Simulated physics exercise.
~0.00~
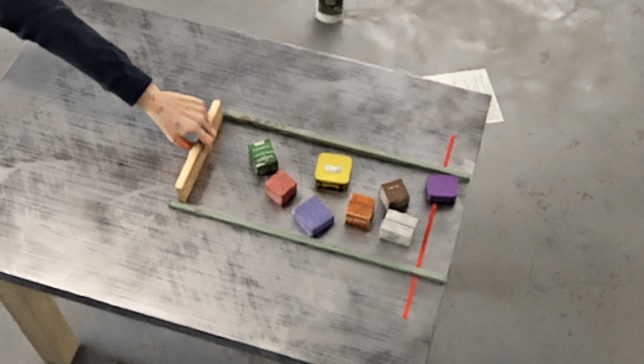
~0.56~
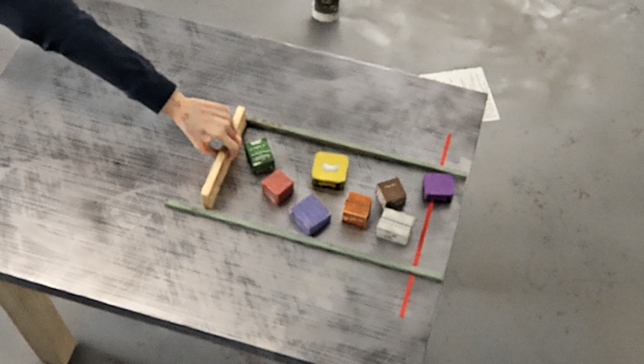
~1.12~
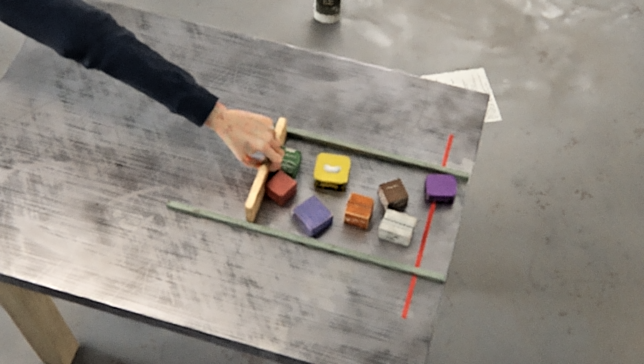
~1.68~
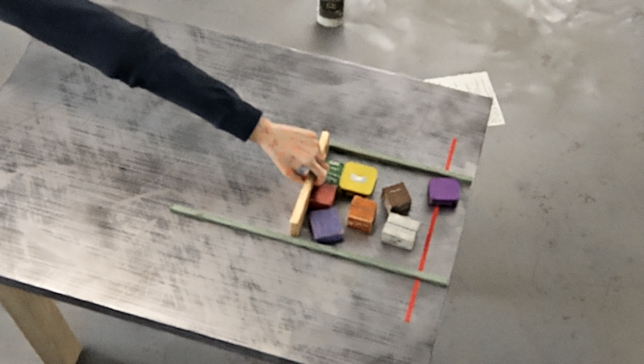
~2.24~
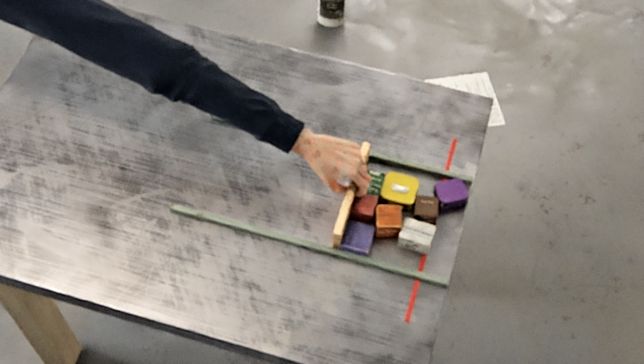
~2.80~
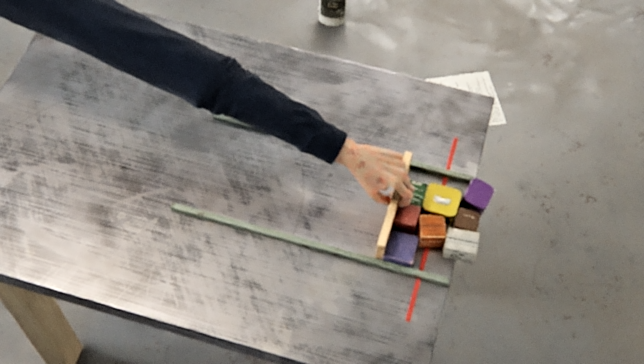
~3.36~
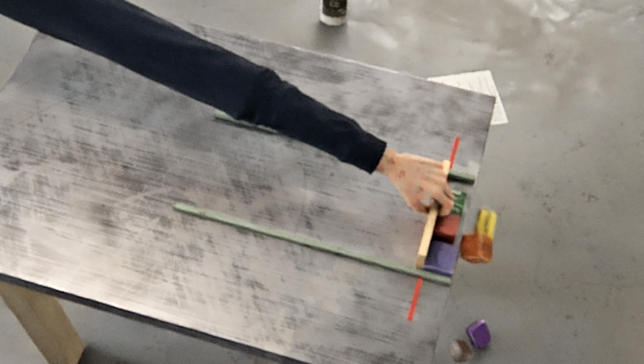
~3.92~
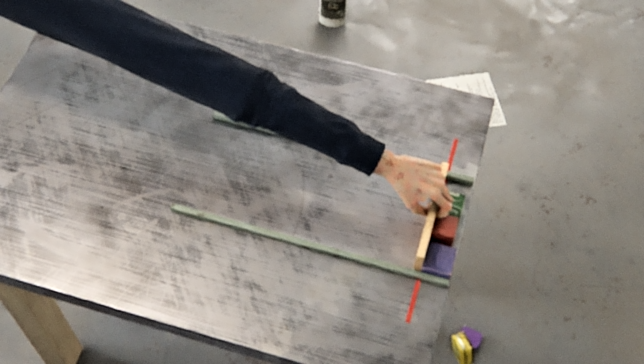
A hand in a dark sleeve pushes an upright wooden board across a scuffed grey table, seen from above at a slight tilt. Between two thin green strips lie small green, red, yellow, blue-purple, orange, brown, white and purple blocks, with a red tape line near the right edge. The board slides right, gathering the green and red blocks, then the others, into a tight cluster. It shoves the cluster over the tape, and the yellow, orange, brown, white and purple pieces drop off the edge. The board stops near the tape, with the green, red and blue-purple blocks still on the table.
